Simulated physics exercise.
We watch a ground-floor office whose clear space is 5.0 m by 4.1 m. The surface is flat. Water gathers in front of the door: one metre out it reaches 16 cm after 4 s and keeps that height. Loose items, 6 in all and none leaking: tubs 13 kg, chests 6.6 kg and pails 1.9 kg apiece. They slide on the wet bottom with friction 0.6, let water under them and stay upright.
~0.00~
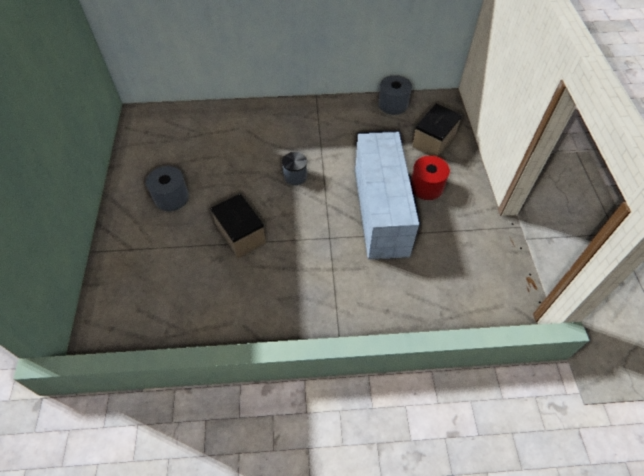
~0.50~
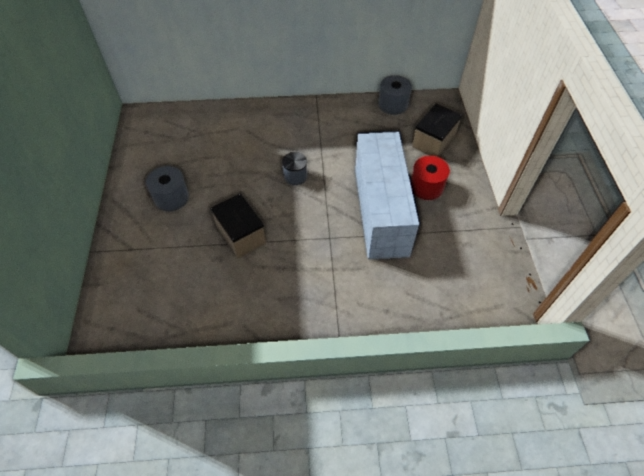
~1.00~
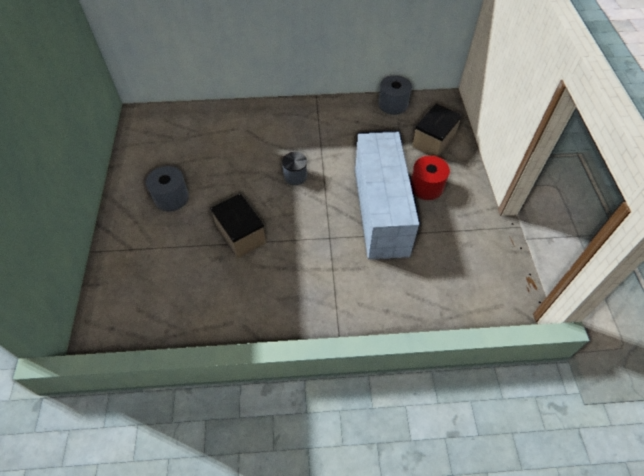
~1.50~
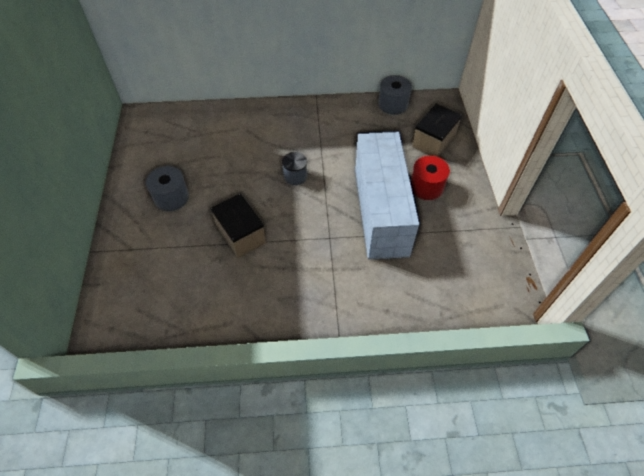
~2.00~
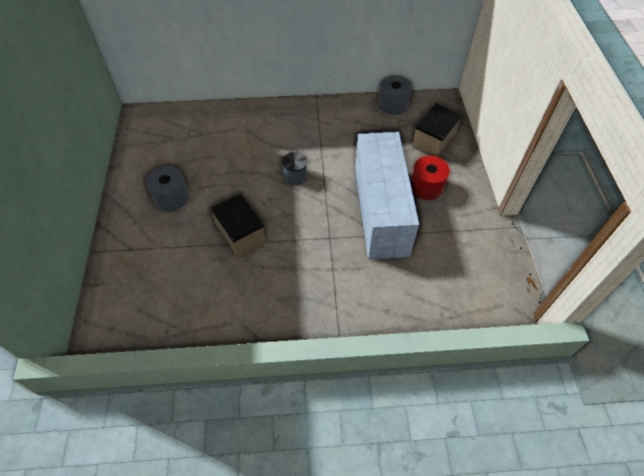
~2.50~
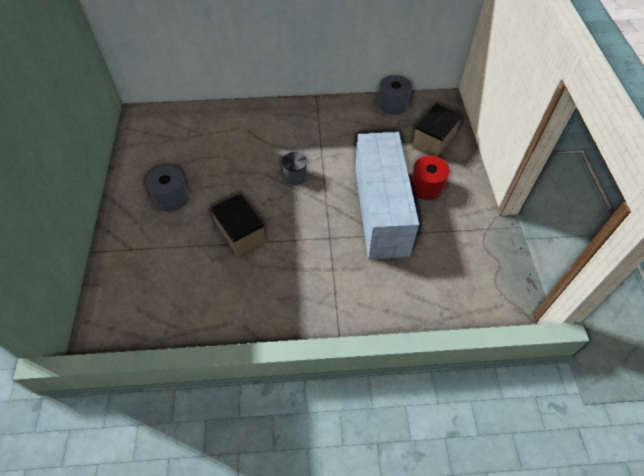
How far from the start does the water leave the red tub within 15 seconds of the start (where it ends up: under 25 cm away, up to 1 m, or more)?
The red tub moves a short way.
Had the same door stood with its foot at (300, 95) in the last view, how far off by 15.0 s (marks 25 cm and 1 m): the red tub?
In that case the red tub stays put.
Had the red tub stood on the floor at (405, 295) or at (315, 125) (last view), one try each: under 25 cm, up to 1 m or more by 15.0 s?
In that order: It ends far away; it barely shifts.
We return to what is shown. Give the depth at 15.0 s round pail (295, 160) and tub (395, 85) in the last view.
About 4 and 8 cm.
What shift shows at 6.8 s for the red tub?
Roughly 10 cm by then.
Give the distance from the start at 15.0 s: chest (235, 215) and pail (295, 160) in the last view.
In turn: 120 cm, 60 cm.
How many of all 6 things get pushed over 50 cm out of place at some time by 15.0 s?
That makes 2.
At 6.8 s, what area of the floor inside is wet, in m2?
Some 10.5 m2.
After 3.5 s the red tub is near (432, 169), 0.0 m from its start, aground; 0 afloat.
After 6.8 s the red tub is near (435, 163), 0.1 m from its start, aground; 0 afloat.
After 11.0 s the red tub is near (437, 160), 0.2 m from its start, aground; 1 afloat.
After 15.0 s the red tub is near (459, 160), 0.4 m from its start, aground; 4 afloat.
